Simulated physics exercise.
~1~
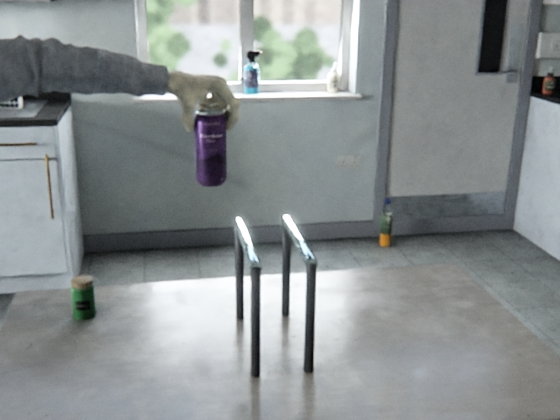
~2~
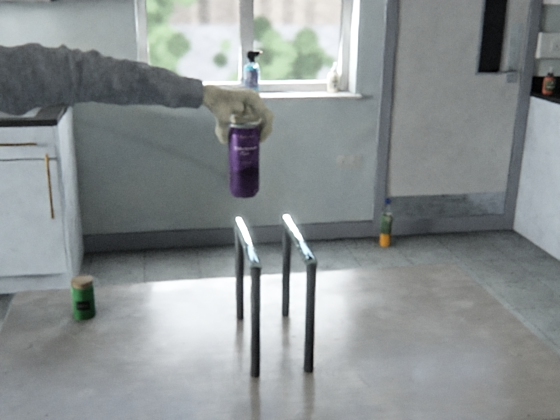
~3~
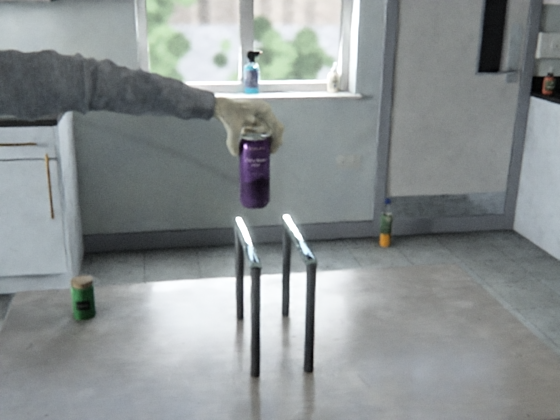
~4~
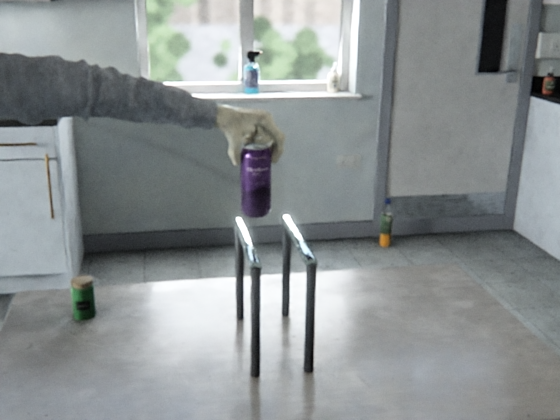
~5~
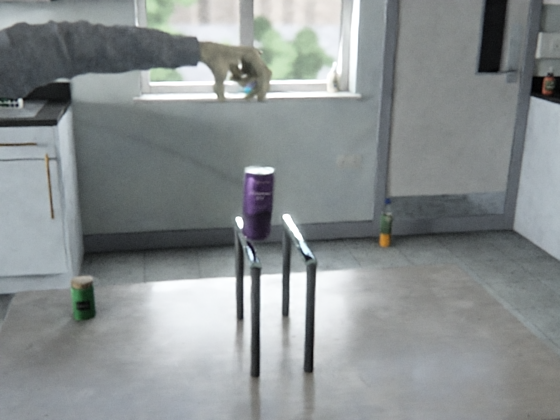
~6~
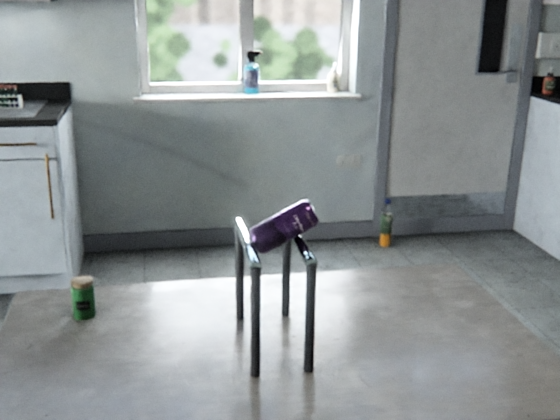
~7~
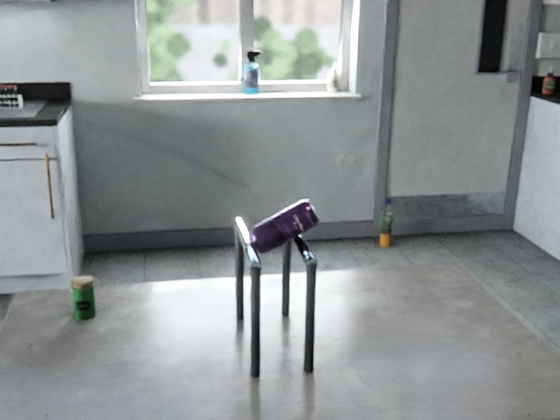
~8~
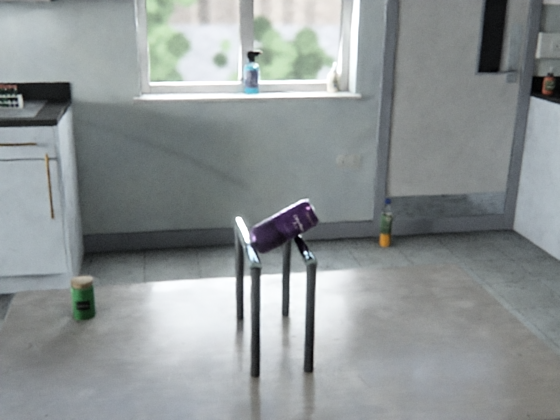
In a kitchen, a gloved hand releases a purple can, which tips and rests across two rails.
